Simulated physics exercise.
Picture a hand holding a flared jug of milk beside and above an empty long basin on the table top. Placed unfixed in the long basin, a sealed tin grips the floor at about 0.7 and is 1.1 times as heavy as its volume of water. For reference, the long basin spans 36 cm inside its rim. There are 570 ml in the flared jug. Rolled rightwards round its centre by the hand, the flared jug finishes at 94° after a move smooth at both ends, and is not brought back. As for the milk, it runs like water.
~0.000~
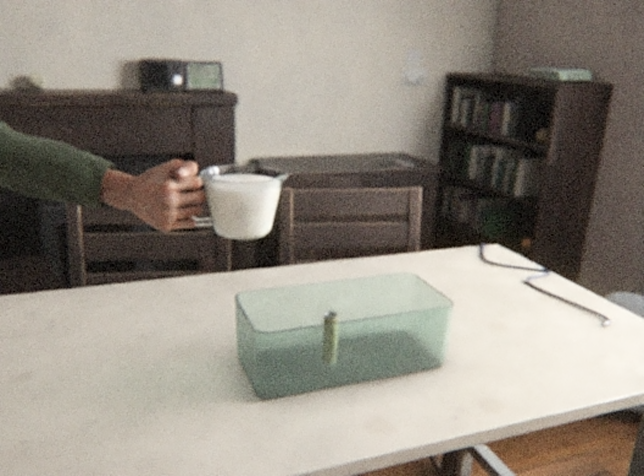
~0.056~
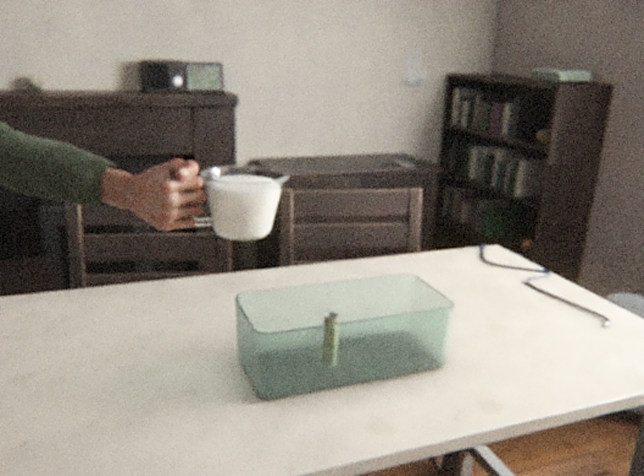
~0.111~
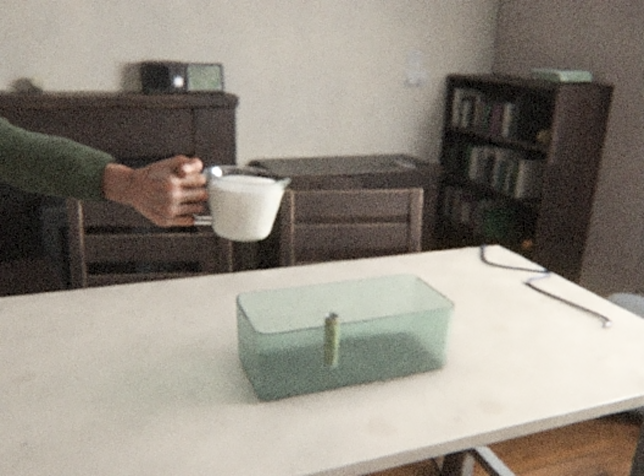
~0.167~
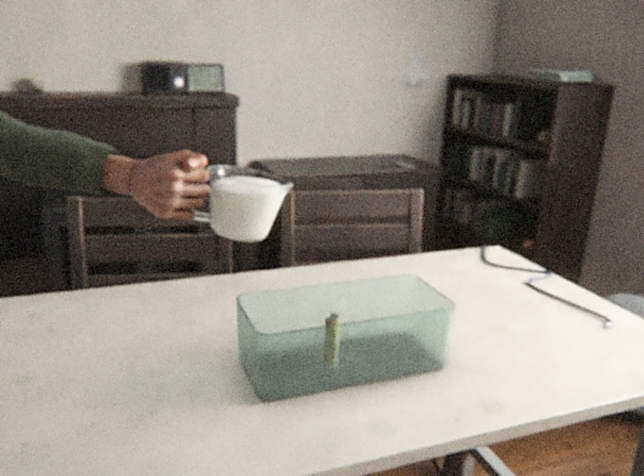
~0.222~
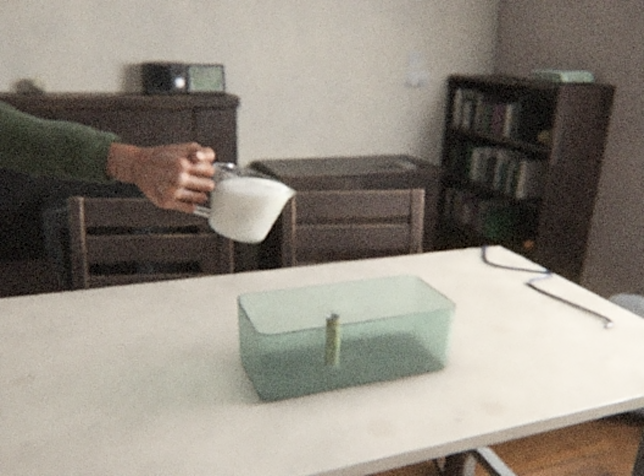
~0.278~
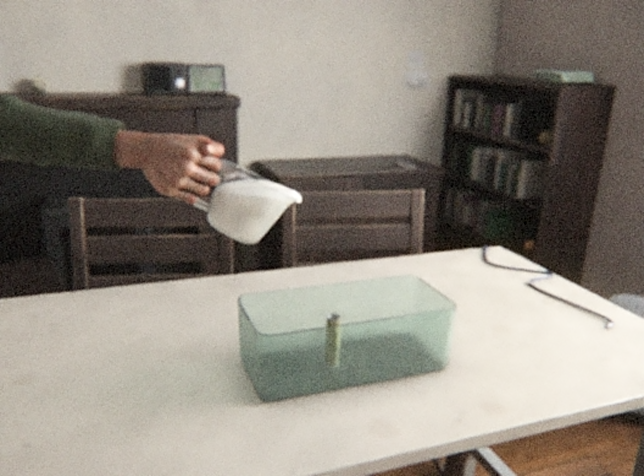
A hand holding a jug of milk gradually tilts it rightwards above a clear green basin.
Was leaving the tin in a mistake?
Yes, it gets knocked over.
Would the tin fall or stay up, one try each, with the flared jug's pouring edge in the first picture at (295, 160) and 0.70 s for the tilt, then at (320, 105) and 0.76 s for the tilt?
Trial 1 - tin tips; trial 2 - tin stays standing.
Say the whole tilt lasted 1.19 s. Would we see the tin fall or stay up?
Then it topples.
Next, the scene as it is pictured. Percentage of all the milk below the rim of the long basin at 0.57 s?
The basin holds roughly 18 in a hundred parts at that moment.
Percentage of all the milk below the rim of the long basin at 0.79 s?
Close to 76 in a hundred.
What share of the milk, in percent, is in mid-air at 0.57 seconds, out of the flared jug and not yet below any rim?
About 38 per cent.
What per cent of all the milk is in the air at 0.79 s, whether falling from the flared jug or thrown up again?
Something like 16 per cent is in the air then.
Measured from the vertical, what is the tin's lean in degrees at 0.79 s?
Some 10°.
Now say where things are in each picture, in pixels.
In the first frame, it leans 0°; its right rim is at (288, 173); the milk meets the walls at (204, 184) and (278, 180); the long basin's rim runs from (244, 313) to (433, 289); the tin's top is at (331, 317).
In the second frame, it leans 1°; its right rim is at (288, 175); the milk meets the walls at (205, 184) and (278, 181).
In the third frame, it leans 5°; its right rim is at (290, 178); the milk meets the walls at (207, 184) and (279, 183).
In the fourth frame, it leans 11°; its right rim is at (293, 184); the milk meets the walls at (210, 185) and (283, 185).
In the fifth frame, it leans 18°; its right rim is at (295, 190); the milk meets the walls at (214, 186) and (290, 187).
In the sixth frame, it leans 28°; its right rim is at (297, 199); the milk meets the walls at (215, 191) and (292, 194); 2 per cent is over the edge.
By 0.57 s the tilt is 81° and 45 per cent is still to pour; the tin stands where it began.
By 0.79 s the tilt is 94° and 8 per cent is still to pour; the tin leans 12°.
By 1.01 s the tilt is 94° and 1 per cent is still to pour; the tin lies on its side.
By 1.26 s the tilt is 94° and 0 per cent is still to pour; the tin lies on its side.
At rest the tin lies on its side.
